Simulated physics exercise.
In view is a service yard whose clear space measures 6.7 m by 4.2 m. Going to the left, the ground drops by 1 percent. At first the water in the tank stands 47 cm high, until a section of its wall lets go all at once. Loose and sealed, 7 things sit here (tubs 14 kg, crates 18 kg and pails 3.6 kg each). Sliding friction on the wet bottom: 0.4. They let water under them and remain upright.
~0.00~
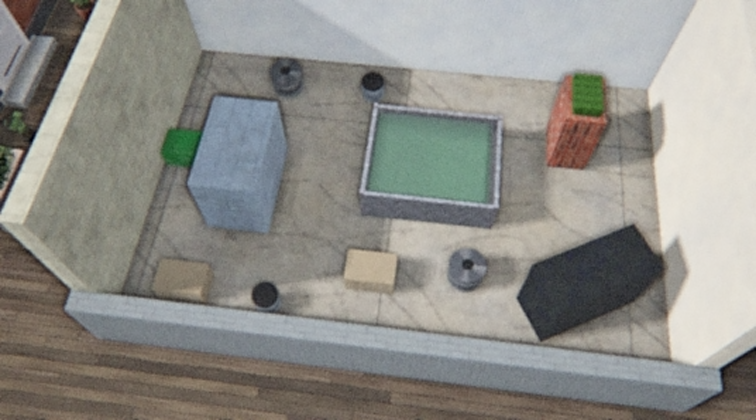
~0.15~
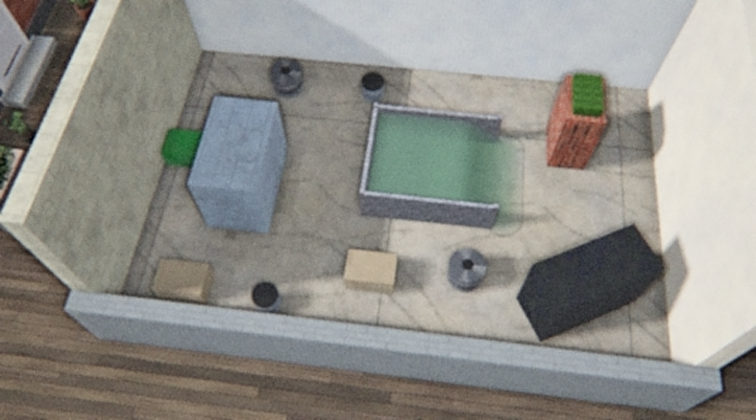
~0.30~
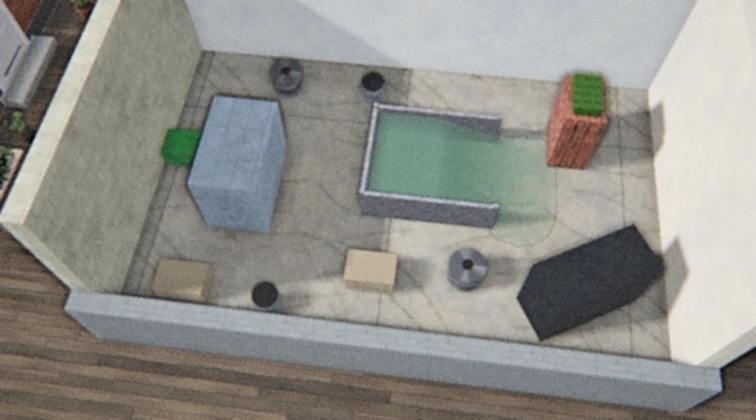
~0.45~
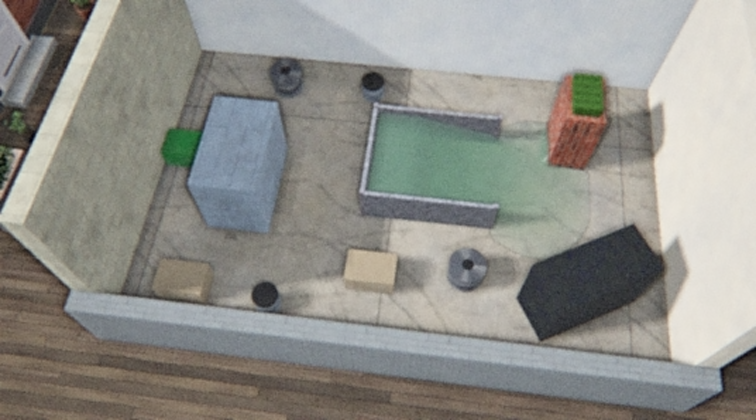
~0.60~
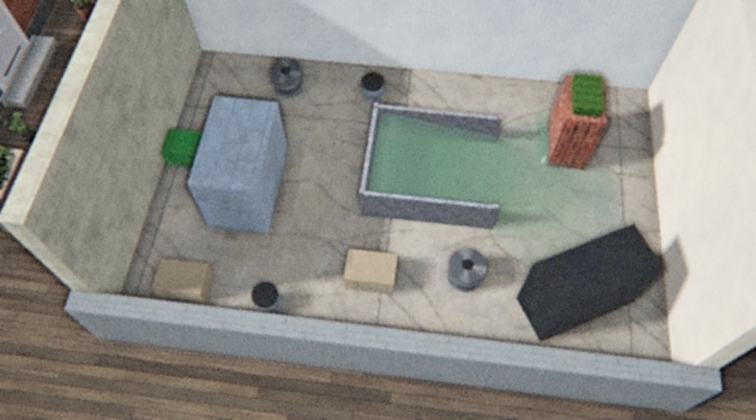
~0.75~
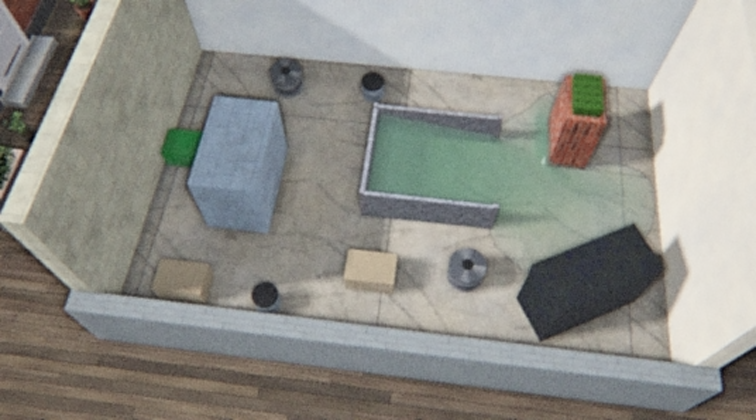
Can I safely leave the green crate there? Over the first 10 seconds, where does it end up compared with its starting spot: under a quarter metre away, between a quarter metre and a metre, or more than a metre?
Under a quarter metre away.
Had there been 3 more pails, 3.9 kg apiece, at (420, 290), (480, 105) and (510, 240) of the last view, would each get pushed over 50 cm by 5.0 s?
In the order listed: Behind the line; across the line; across the line.
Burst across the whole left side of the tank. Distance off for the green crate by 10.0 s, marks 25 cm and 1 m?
In that scenario the green crate would have been washed far off.
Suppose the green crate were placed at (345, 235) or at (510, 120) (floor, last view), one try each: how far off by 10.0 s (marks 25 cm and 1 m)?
I'd expect that it remains where it was first and gets borne away second.
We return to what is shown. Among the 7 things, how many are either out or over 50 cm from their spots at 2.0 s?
The number I get is 0.
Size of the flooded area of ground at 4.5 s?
My estimate is roughly 18 m2.
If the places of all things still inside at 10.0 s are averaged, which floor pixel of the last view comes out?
Roughly at (271, 202).
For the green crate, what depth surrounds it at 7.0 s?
About 3 cm.
After 2.0 s the green crate is near (186, 142), 0.0 m from its start, aground; 0 afloat.
After 4.5 s the green crate is near (186, 142), 0.0 m from its start, aground; 0 afloat.
After 7.0 s the green crate is near (186, 142), 0.0 m from its start, aground; 0 afloat.
After 10.0 s the green crate is near (186, 150), 0.1 m from its start, aground; 2 afloat.
